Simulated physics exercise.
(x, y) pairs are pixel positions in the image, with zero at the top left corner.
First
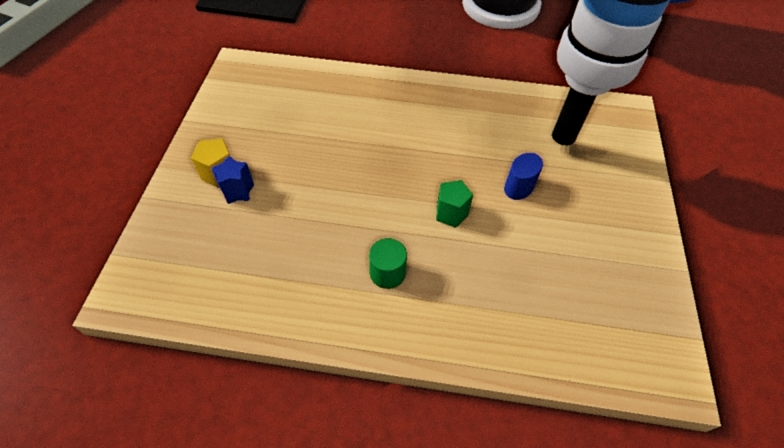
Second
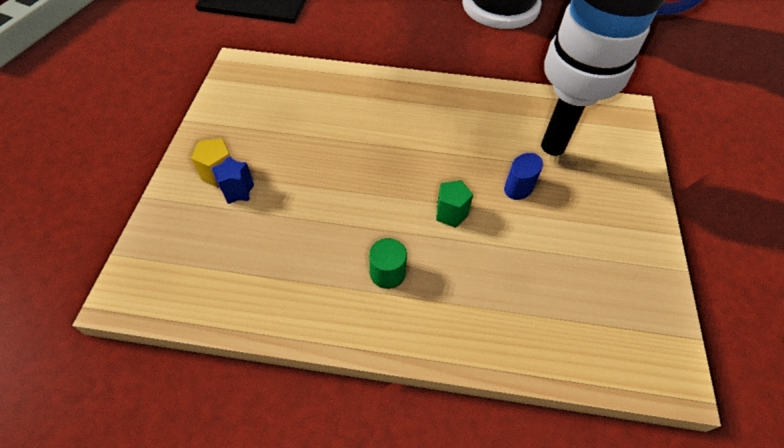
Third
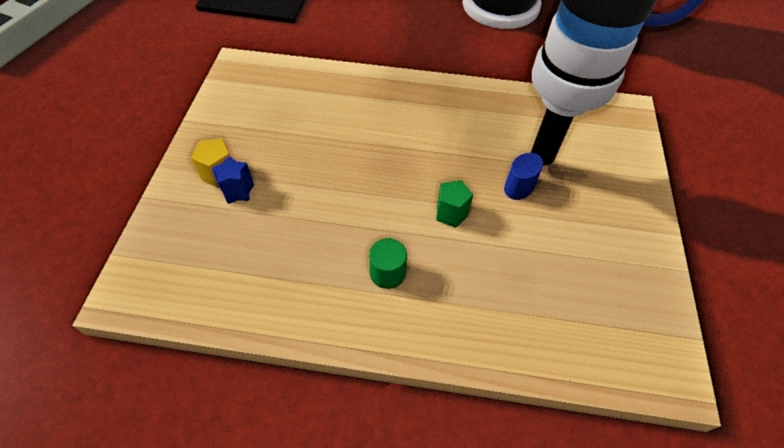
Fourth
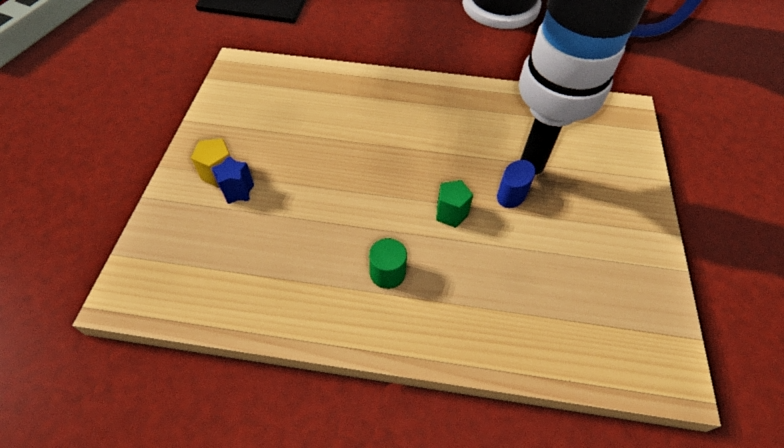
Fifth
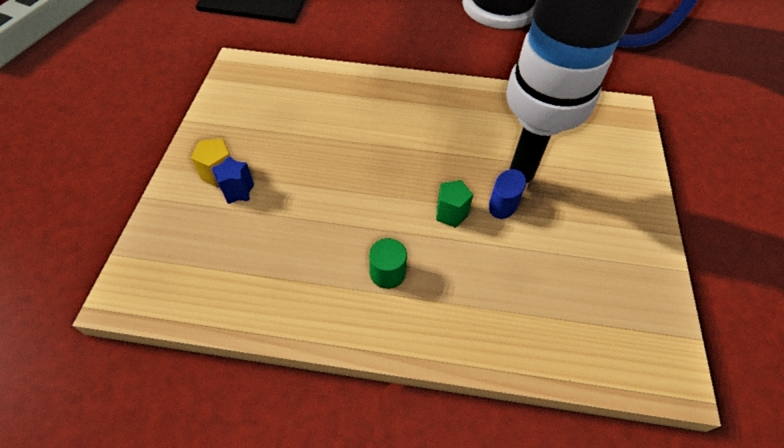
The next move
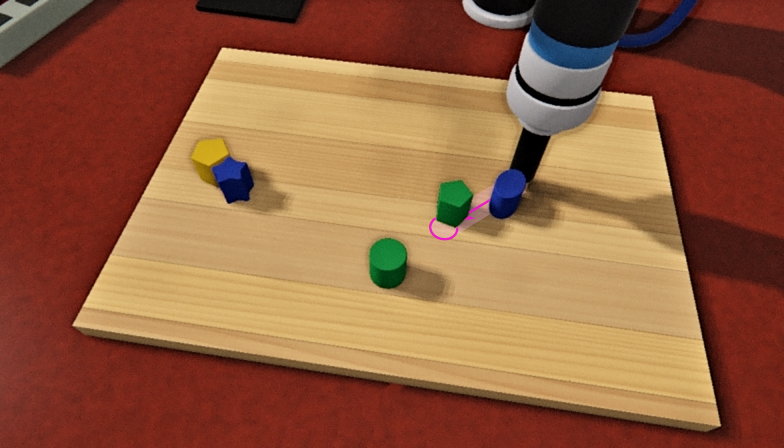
To begin with, a robot arm's black rod hovers above and right of a blue oval block on a wooden board, with two green blocks and a touching yellow-and-blue pair nearby. The rod moves down and left to the oval, then pushes it a short way toward the green pentagonal block.
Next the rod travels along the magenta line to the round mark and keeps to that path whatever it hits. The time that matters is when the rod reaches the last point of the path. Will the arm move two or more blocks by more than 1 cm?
Yes, it checks out.
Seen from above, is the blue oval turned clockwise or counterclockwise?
Counterclockwise rotation.
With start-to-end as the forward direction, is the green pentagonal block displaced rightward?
In short: Yes.
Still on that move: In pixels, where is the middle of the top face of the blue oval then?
It is going to be at (484, 220).
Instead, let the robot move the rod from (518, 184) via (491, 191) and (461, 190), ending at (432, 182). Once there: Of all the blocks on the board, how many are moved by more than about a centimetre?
1.
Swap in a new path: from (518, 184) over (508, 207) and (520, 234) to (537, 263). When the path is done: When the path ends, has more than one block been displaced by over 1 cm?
No, I don't think so.
The drawn path runs from (518, 184) to (444, 228).
What follows on the original path. One third of the way, rod at (497, 188); blue oval at (496, 202), turned 35° anticlockwise.
Two thirds of the way, rod at (472, 203); green pentagonal block at (446, 194), turned 15° clockwise; blue oval at (488, 216), turned 90° anticlockwise.
At the end, rod at (446, 218); green round block not moved; green pentagonal block at (418, 200), turned 60° clockwise; blue oval at (484, 220), turned 115° anticlockwise.
